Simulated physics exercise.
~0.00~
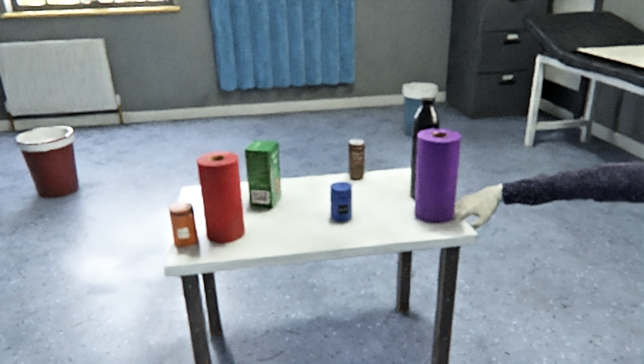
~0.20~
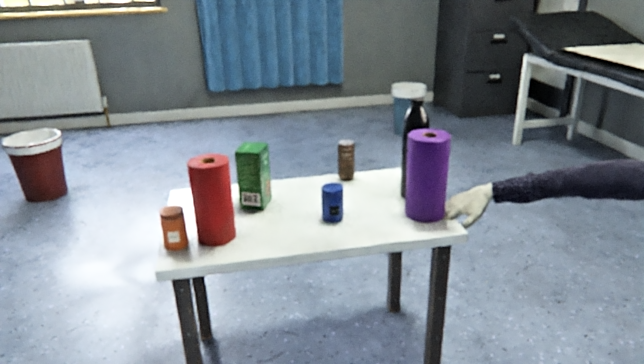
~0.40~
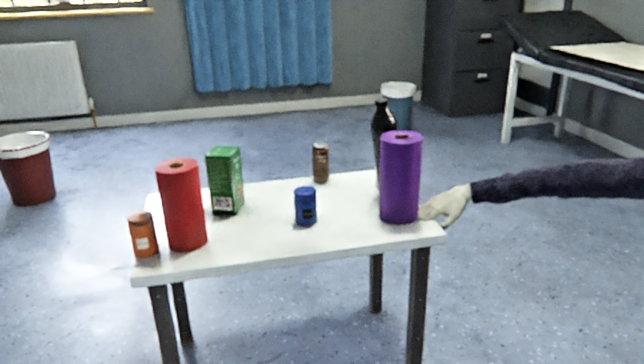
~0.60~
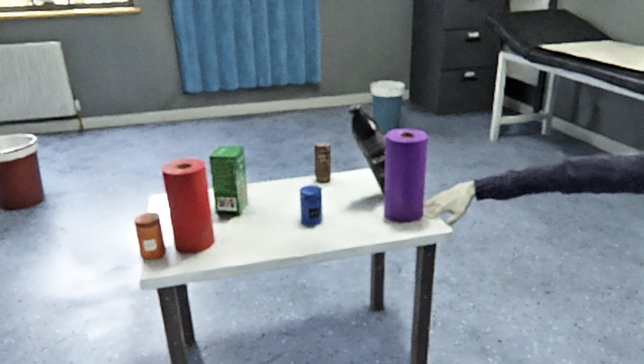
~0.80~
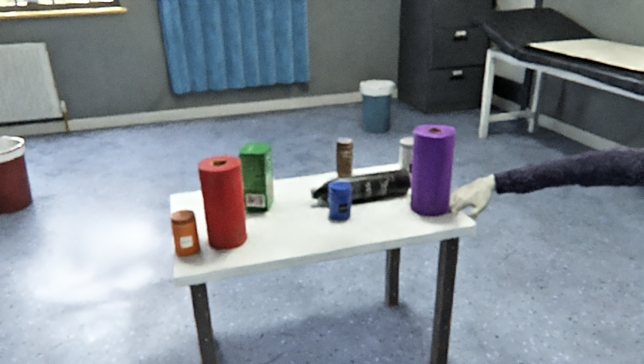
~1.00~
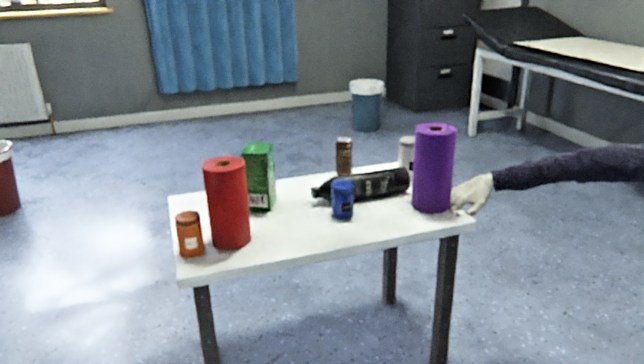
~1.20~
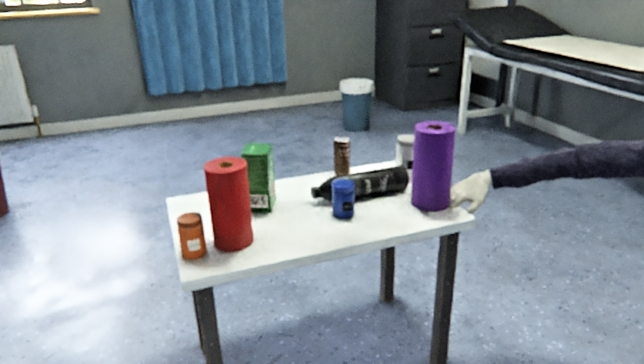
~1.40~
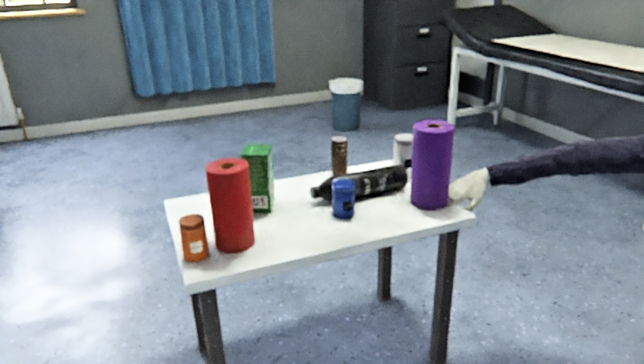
A gloved hand gripped the end of a small white table crowded with jars, rolls and a green carton and shifted it left, then back right, and the black bottle toppled leftward, ending on its side on the tabletop while everything else stayed standing.
